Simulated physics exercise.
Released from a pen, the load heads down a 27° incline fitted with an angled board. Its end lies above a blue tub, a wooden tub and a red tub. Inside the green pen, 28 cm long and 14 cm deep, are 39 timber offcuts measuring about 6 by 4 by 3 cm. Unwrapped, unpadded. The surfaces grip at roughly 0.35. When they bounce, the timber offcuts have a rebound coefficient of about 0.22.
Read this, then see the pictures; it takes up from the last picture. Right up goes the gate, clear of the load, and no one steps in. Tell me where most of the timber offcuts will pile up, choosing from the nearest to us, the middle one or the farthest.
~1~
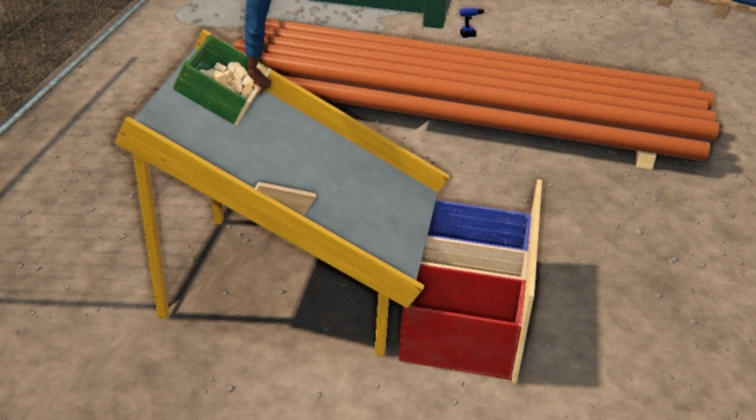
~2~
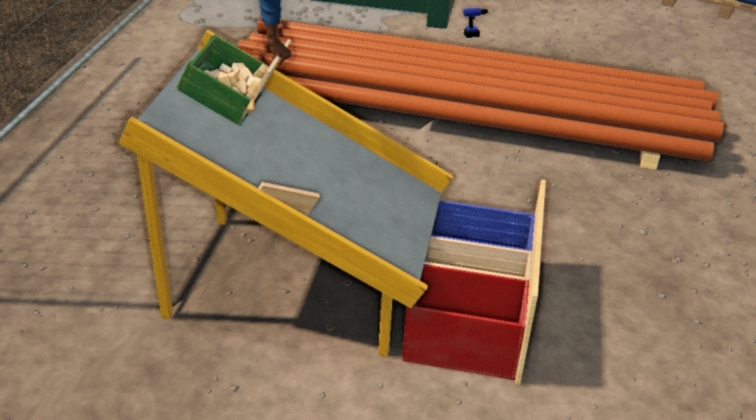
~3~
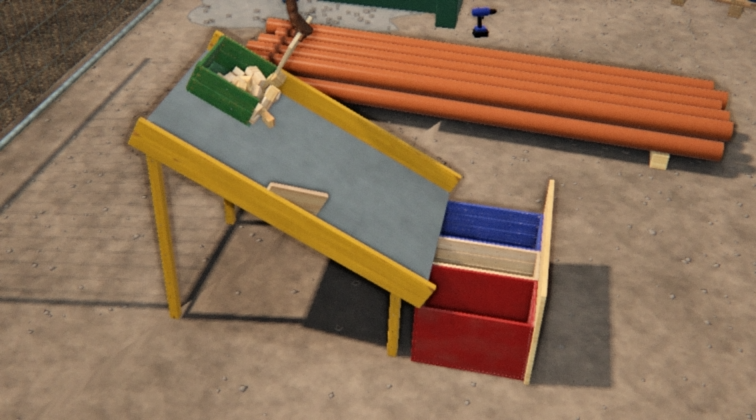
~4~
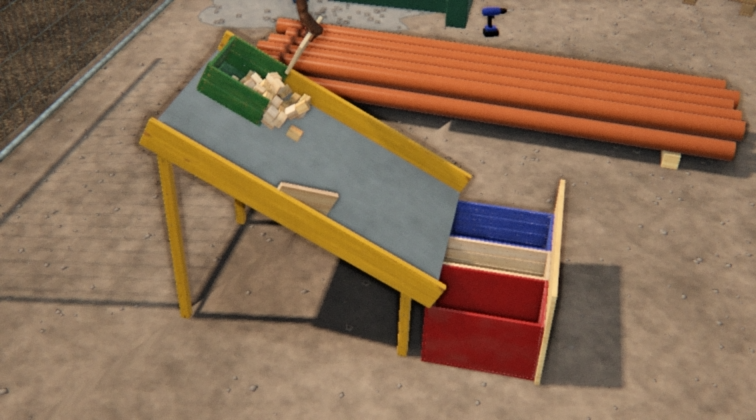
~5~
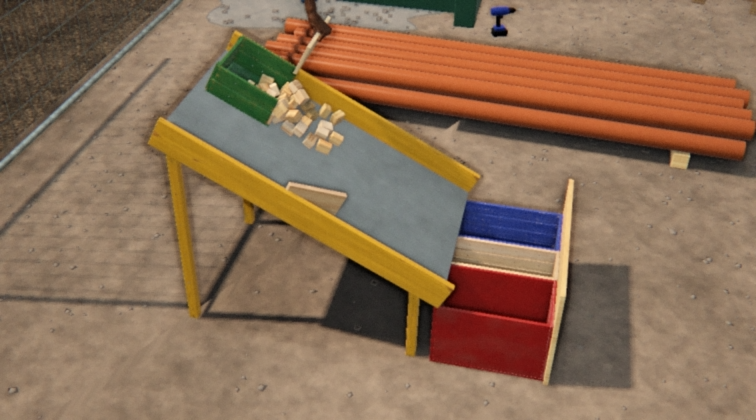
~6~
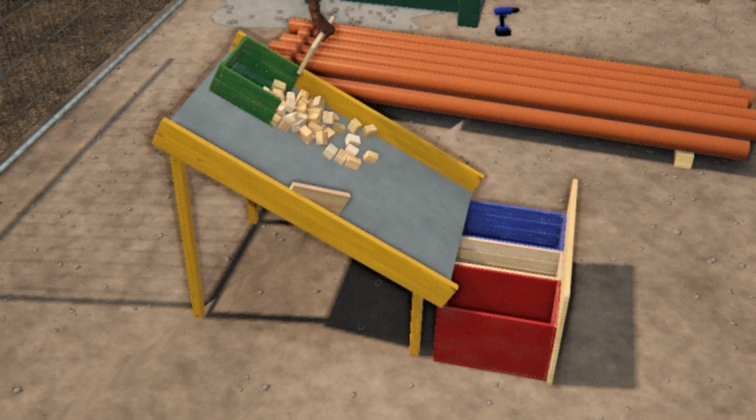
Most of them pile up in the one furthest back.
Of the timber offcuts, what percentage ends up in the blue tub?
Share of items: Approx. 70 %.
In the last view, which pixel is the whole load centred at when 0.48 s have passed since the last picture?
I'd say close to (418, 187).
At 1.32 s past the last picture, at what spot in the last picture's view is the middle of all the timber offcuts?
The middle lies near (537, 283).
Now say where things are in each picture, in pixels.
In the first picture (we follow the rim corner now nearest the camera; the camera pans a little), green pen at (188, 65); blue tub at (525, 250); nothing out yet.
The second picture shows green pen at (192, 66).
The third picture shows green pen at (201, 66); 5 out, the lowest offcut at (268, 120).
The fourth picture shows green pen at (212, 66); 13 out, the lowest offcut at (295, 133).
The fifth picture shows green pen at (220, 66); 22 out, the lowest offcut at (336, 139).
The sixth picture shows green pen at (224, 66); blue tub at (561, 250); 30 out, the lowest offcut at (371, 157).
Then, 0.21 s after the last picture, 1 still in the green pen and 38 on the slope.
Then, 0.48 s after the last picture, 5 in the blue tub, 3 in the wooden tub, 30 on the slope and 1 in the air.
Then, 0.84 s after the last picture, 19 in the blue tub, 7 in the wooden tub, 1 in the red tub, 8 on the slope and 4 in the air.
When it is over (1.32 s after the last picture), 28 in the blue tub, 10 in the wooden tub and 1 in the red tub.
